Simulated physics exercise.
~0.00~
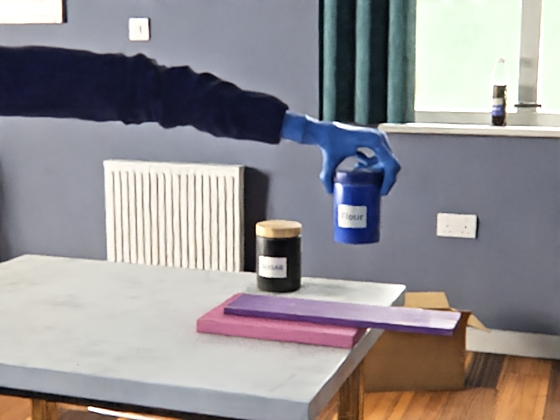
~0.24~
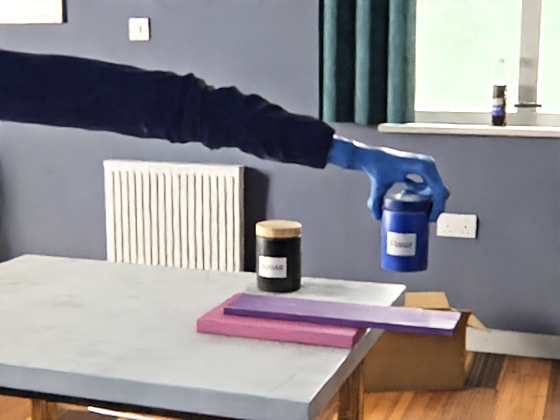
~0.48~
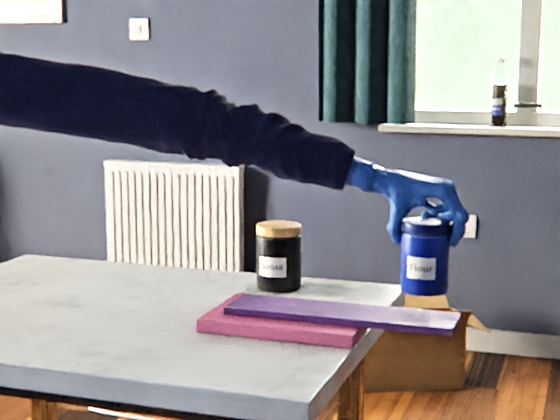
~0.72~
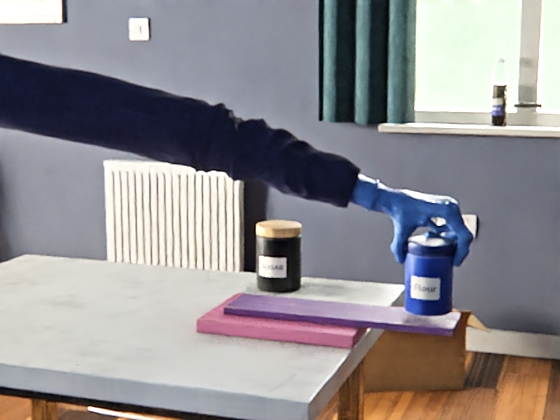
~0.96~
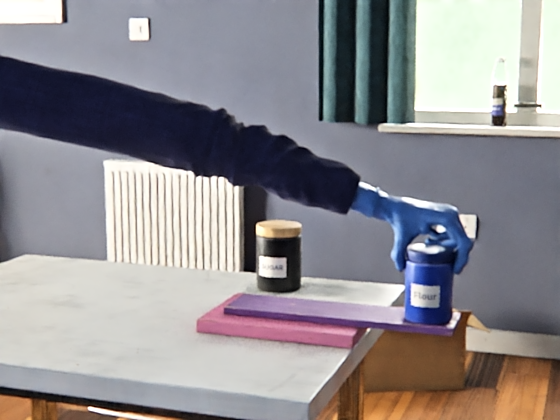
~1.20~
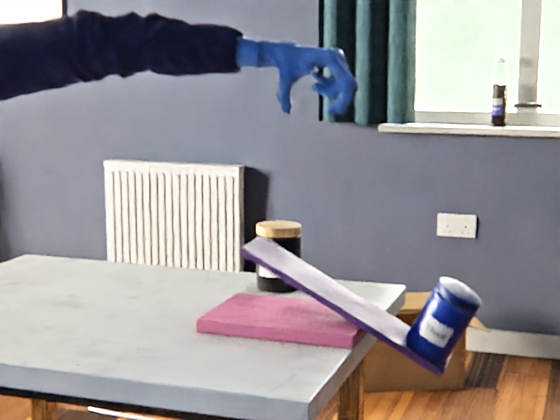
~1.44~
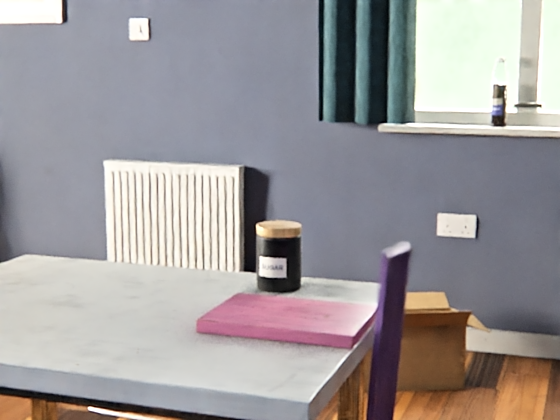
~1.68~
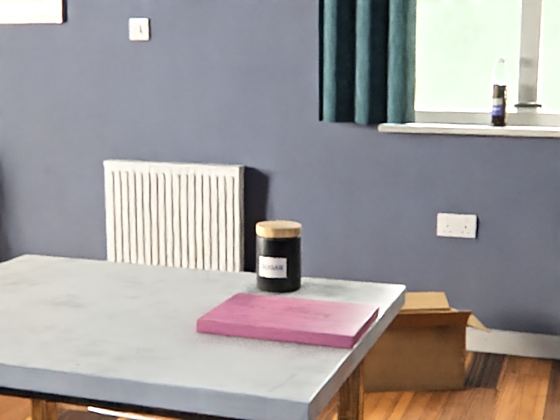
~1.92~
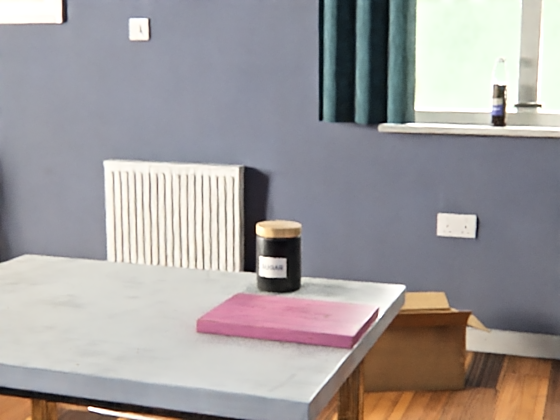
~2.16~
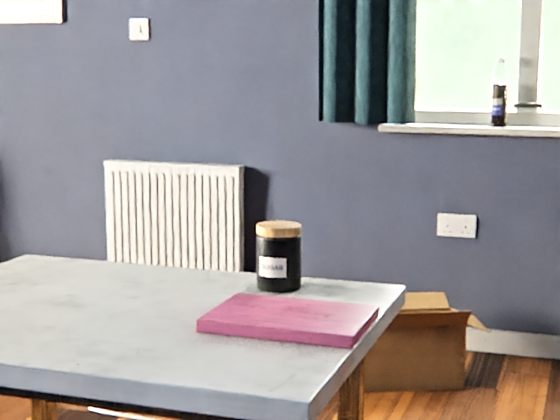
A blue jar with a white label hangs from a blue-gloved hand reaching in from the left, seen by a still camera facing a grey table in a blue-grey room. On the table, a purple board lies across a pink slab and juts past the right edge, with a wooden-lidded black jar behind. The hand carries the jar right and lowers it onto the overhanging end. Once the hand lets go and draws back, the board tips, its left end swinging up as the jar leans. Both drop out of sight beyond the table, leaving the slab and black jar in place.
